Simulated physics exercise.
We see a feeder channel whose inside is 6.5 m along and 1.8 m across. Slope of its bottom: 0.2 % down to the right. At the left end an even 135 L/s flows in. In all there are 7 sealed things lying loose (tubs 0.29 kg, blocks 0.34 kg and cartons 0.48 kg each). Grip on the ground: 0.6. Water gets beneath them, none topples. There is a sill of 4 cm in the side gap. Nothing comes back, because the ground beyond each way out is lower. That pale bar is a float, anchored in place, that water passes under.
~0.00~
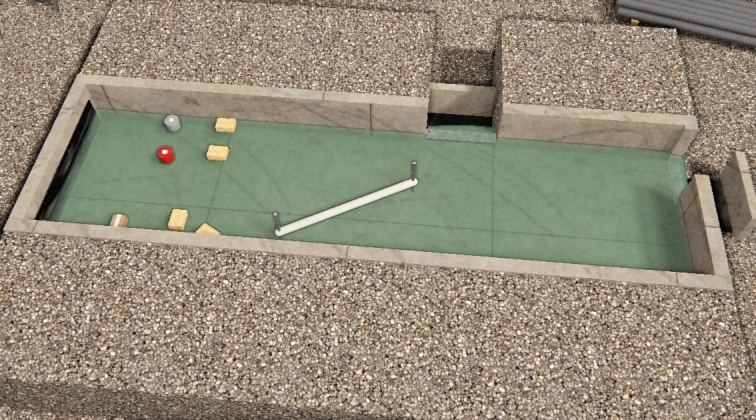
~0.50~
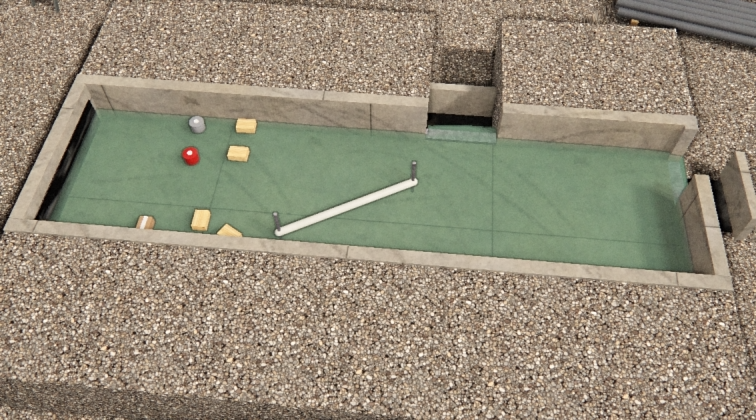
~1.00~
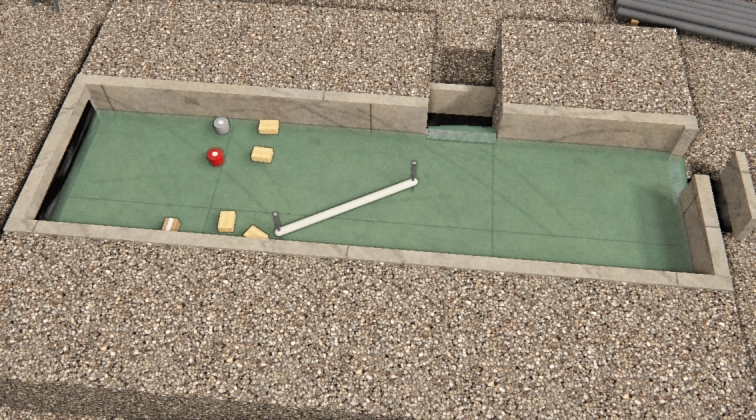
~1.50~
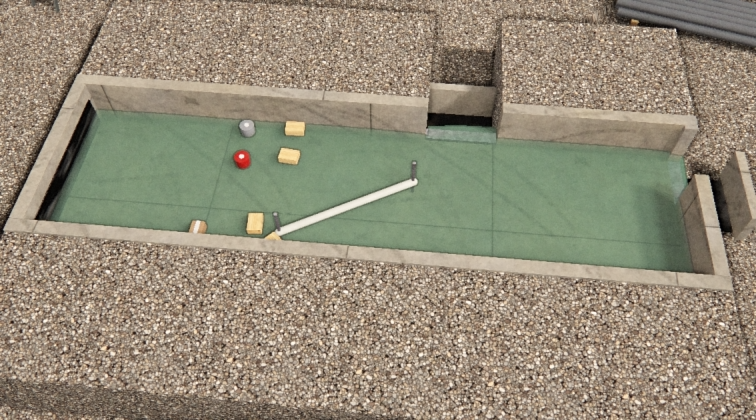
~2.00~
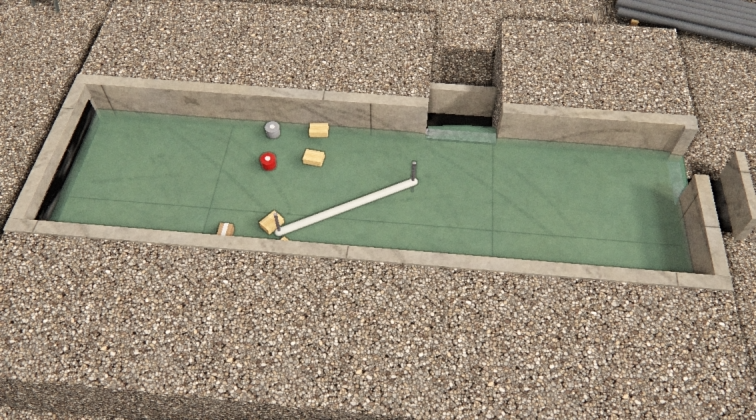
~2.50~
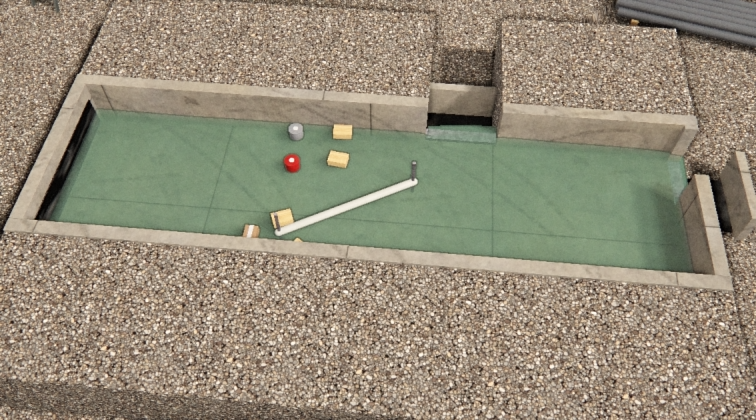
In the video, a red tub, a grey object, several yellowish blocks and a small brownish item drift steadily rightward along a green-floored channel, and the lower yellowish blocks then reach the left end of a slanted pale bar.
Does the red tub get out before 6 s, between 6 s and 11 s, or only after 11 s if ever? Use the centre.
Between them.
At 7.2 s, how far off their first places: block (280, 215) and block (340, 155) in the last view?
250 cm; gone out.
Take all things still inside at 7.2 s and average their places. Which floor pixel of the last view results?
They're centred close to (442, 214).
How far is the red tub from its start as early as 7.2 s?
About 350 cm by then.
After 3.5 s the red tub is near (340, 163), 1.9 m from its start, afloat; 0 of 7 are out; 7 afloat.
After 7.2 s the red tub is near (486, 133), 3.5 m from its start, afloat; 3 of 7 are out; 4 afloat.
After 12.0 s the red tub has gone out (at 7.5 s); 5 of 7 are out; 2 afloat.
After 16.0 s the red tub has gone out (at 7.5 s); 5 of 7 are out; 2 afloat.
